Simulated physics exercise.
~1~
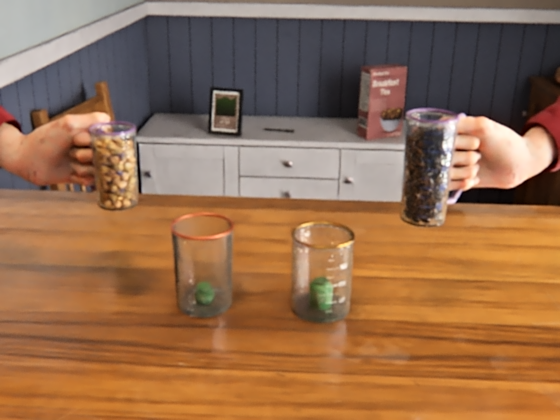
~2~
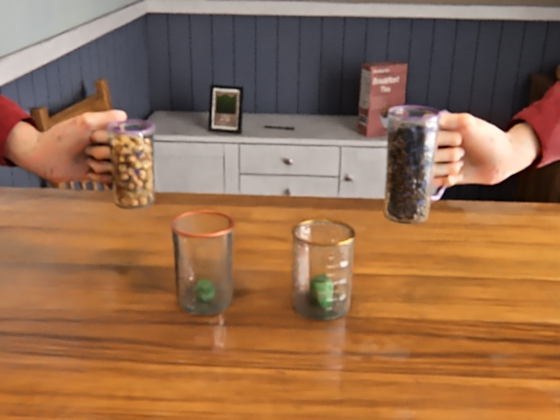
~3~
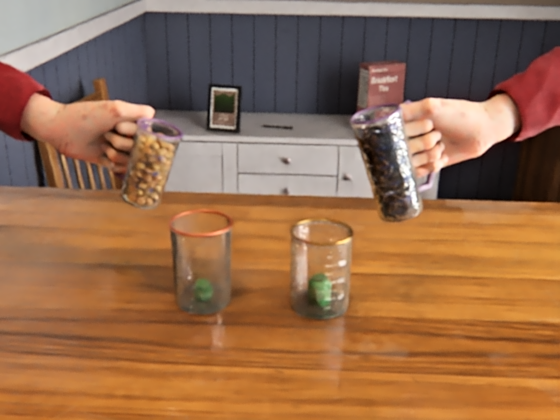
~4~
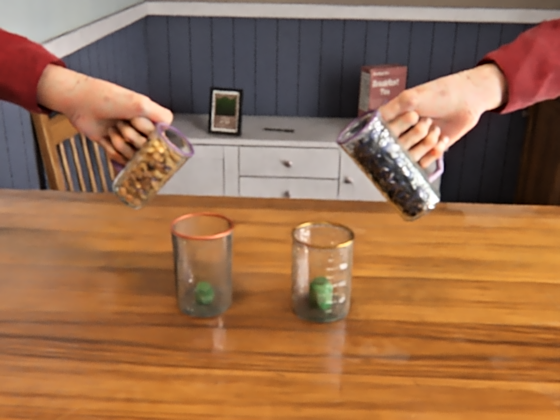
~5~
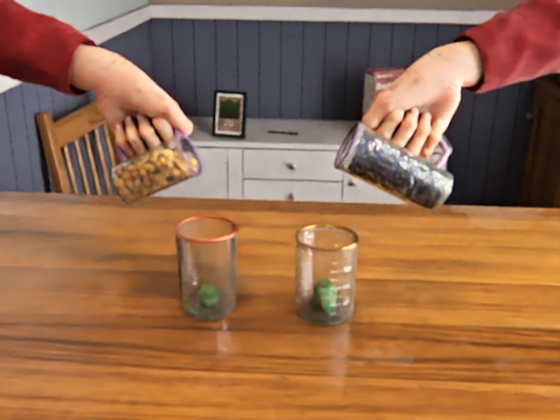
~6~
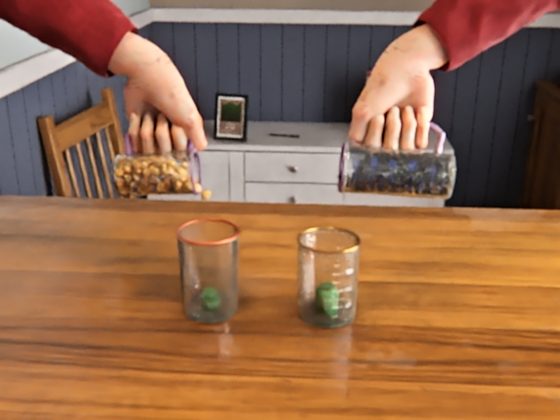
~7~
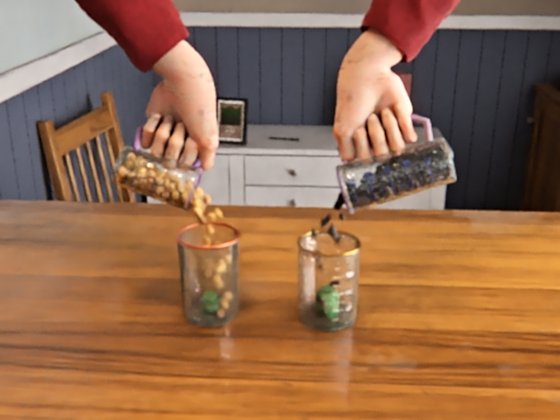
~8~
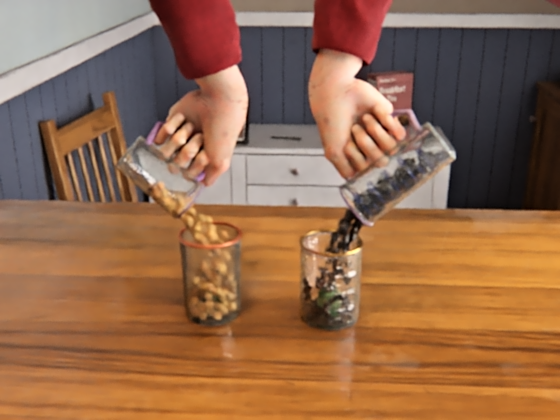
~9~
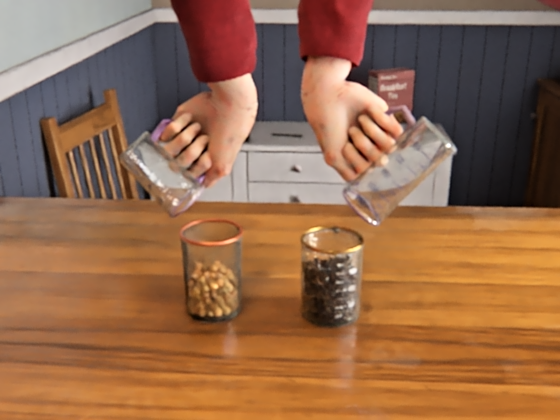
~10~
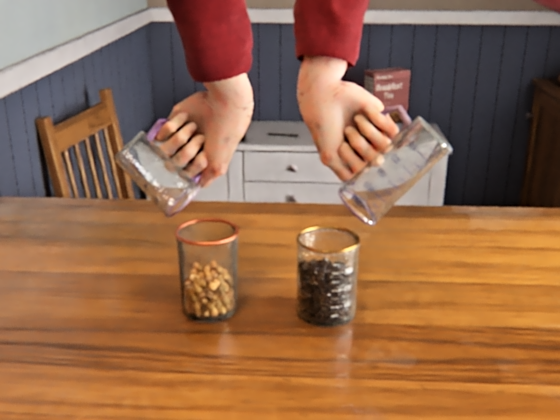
Two hands tipped clear cups over a pair of glasses on a wooden table, pouring golden-brown pieces into the left and black ones into the right until both cups were empty, burying the small green objects and leaving the right glass fuller.
